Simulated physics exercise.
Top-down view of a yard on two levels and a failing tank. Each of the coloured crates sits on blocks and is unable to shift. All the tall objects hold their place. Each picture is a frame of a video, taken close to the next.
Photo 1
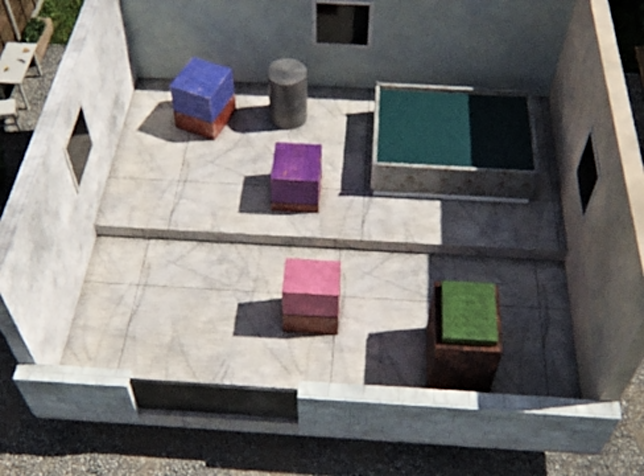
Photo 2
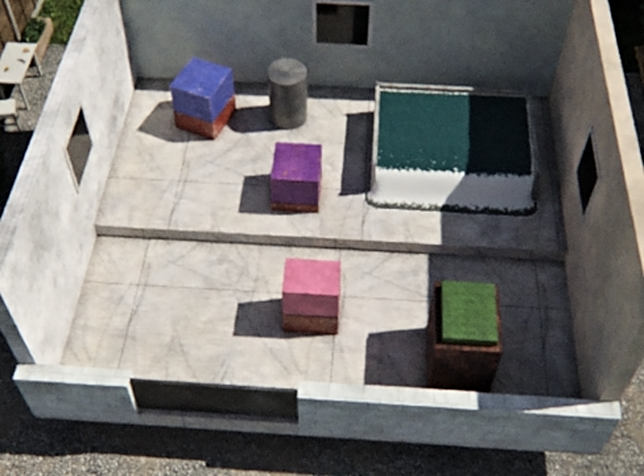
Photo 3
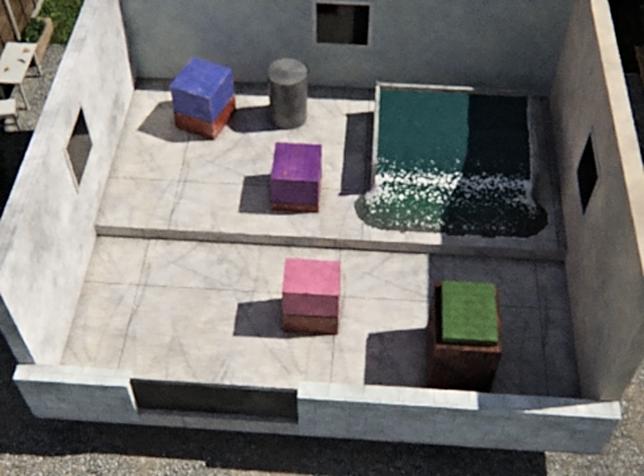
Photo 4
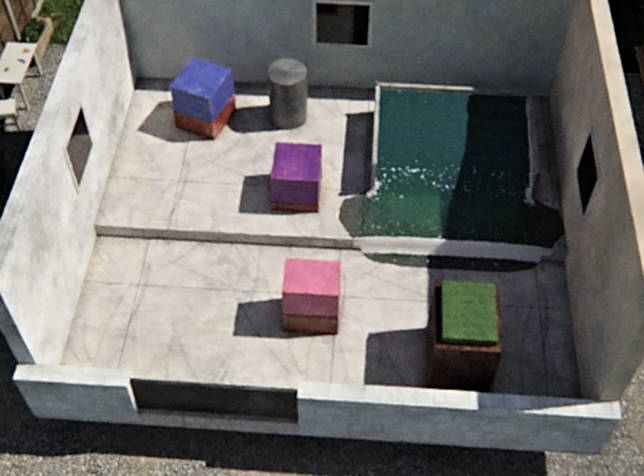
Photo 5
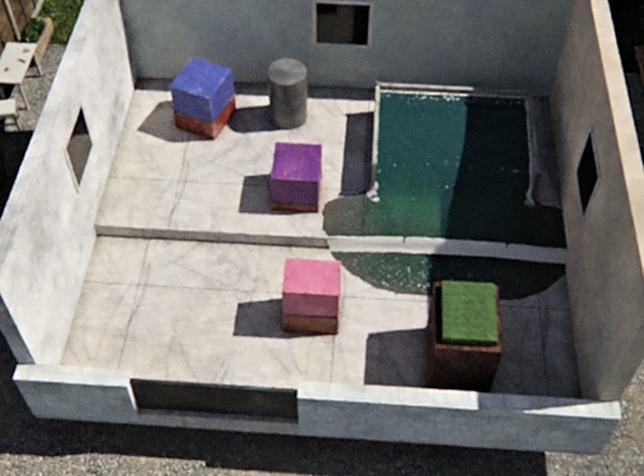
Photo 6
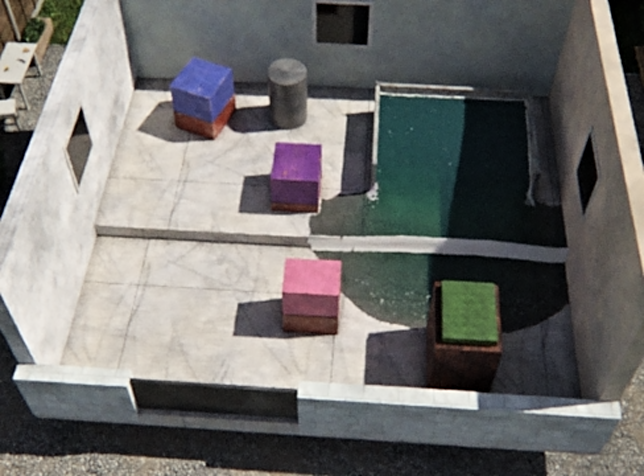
At first, a tank of dark green water sits still at the upper right of a walled, two-level yard with coloured crates. Its front gives way and water pours out, foaming across the upper level. The water then spills over the step and spreads across the lower level around the green crate.
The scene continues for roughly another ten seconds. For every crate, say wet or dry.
Pink crate - dry; purple crate - dry; blue crate - dry.
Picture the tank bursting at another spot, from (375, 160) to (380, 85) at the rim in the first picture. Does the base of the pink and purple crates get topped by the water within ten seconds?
As I see it, the pink crate is not reached, and the purple crate gets reached.
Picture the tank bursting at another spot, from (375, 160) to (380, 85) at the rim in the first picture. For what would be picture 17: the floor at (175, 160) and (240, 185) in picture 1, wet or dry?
Taking the two spots in turn: Swamped and swamped.
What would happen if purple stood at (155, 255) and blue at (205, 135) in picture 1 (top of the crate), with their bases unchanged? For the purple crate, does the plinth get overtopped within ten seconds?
The purple crate is flooded.
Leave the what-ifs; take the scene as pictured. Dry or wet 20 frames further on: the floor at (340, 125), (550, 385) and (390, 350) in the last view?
Result by point, in sequence: Unwetted, then waterlogged, then waterlogged.
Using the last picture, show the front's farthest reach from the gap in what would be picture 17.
Somewhere close to (208, 402).
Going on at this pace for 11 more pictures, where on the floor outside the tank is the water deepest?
Near (577, 413).
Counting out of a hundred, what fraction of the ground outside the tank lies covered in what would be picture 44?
About 60 %.
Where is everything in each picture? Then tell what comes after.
The first frame shows the open tank at (454, 130) is whole and still.
In the second frame, the front is at (534, 204), out from the gap at (453, 185).
In the third frame, the front is at (359, 206), out from the gap at (452, 187).
In the fourth frame, the front is at (347, 217), out from the gap at (452, 188).
In the fifth frame, the front is at (334, 238), out from the gap at (452, 188).
In the sixth frame, the front is at (373, 312), out from the gap at (452, 188).
A moment on, water covers 35 % of the floor; the pink crate water round its plinth, the purple crate water round its plinth, the blue crate not reached.
Next, water covers 40 % of the floor; the pink crate water round its plinth, the purple crate water round its plinth, the blue crate not reached.
Then, water covers 55 % of the floor; the pink crate water round its plinth, the purple crate water round its plinth, the blue crate not reached.
Later, water covers 60 % of the floor; the pink crate water round its plinth, the purple crate water round its plinth, the blue crate not reached.
In the end, water covers 55 % of the floor; the pink crate stayed above the water, the purple crate stayed above the water, the blue crate stayed above the water.
